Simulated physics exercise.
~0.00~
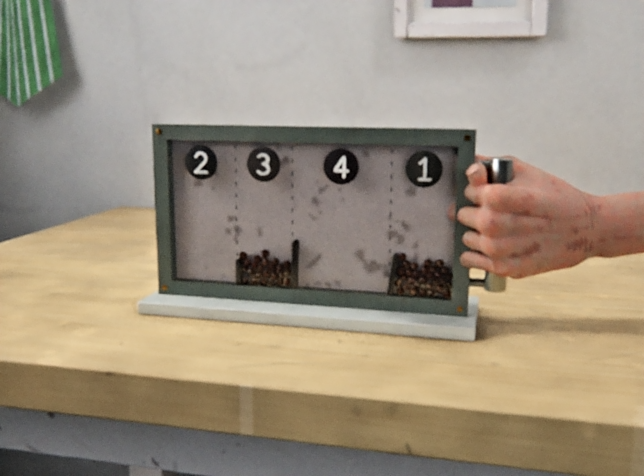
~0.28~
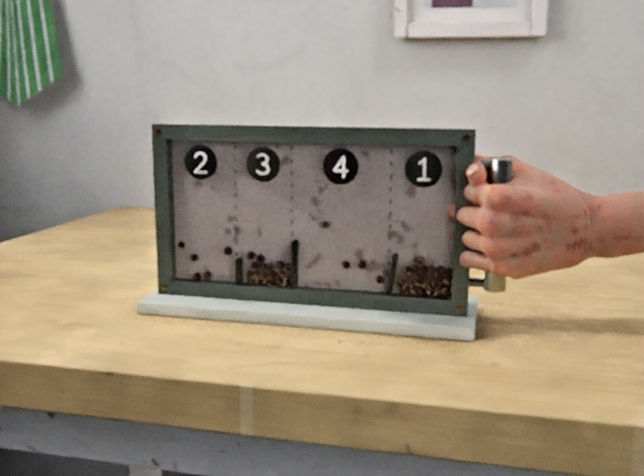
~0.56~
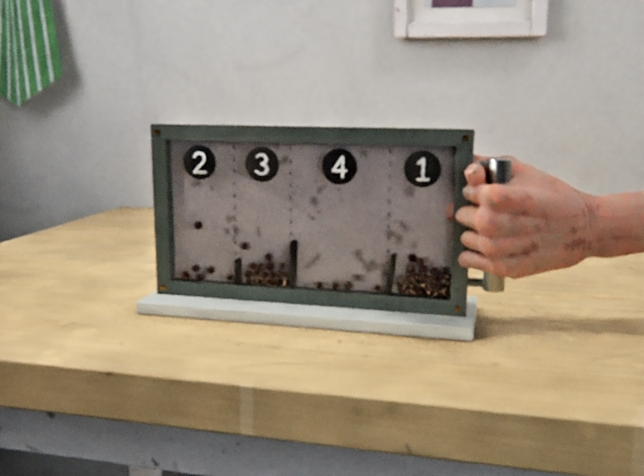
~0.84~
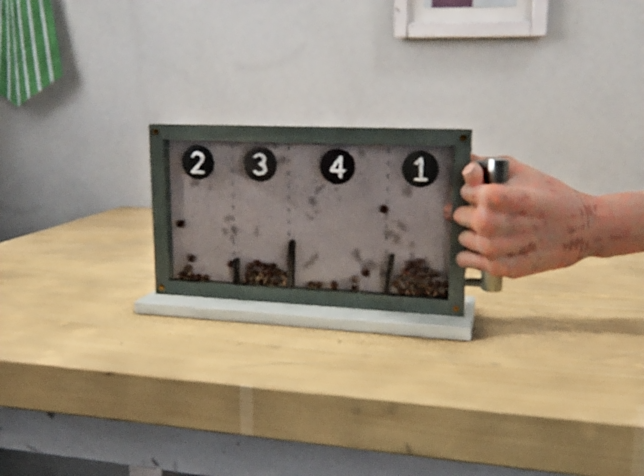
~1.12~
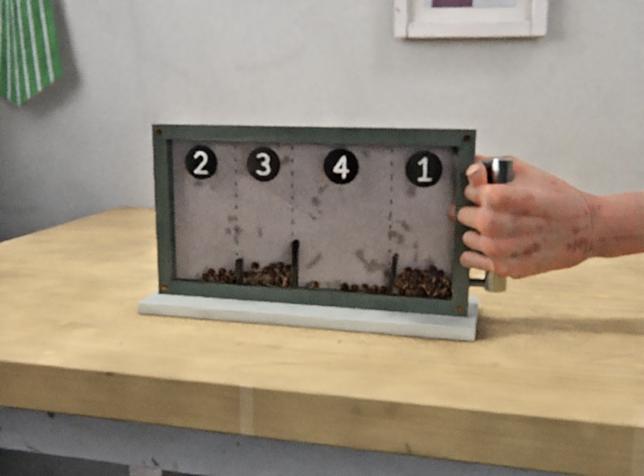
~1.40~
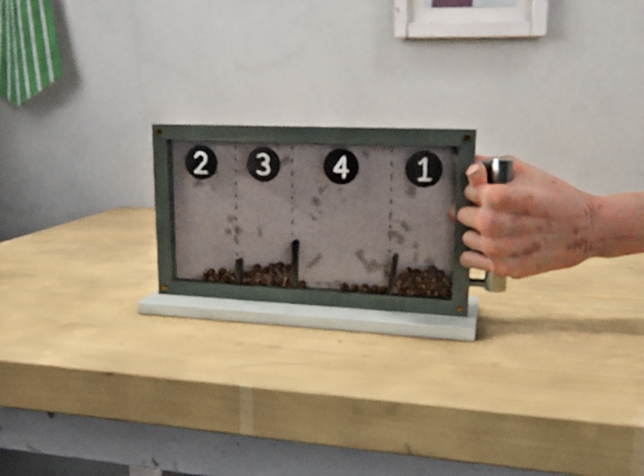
A hand shakes a framed box sideways, scattering dark beads that settle across four numbered strips.
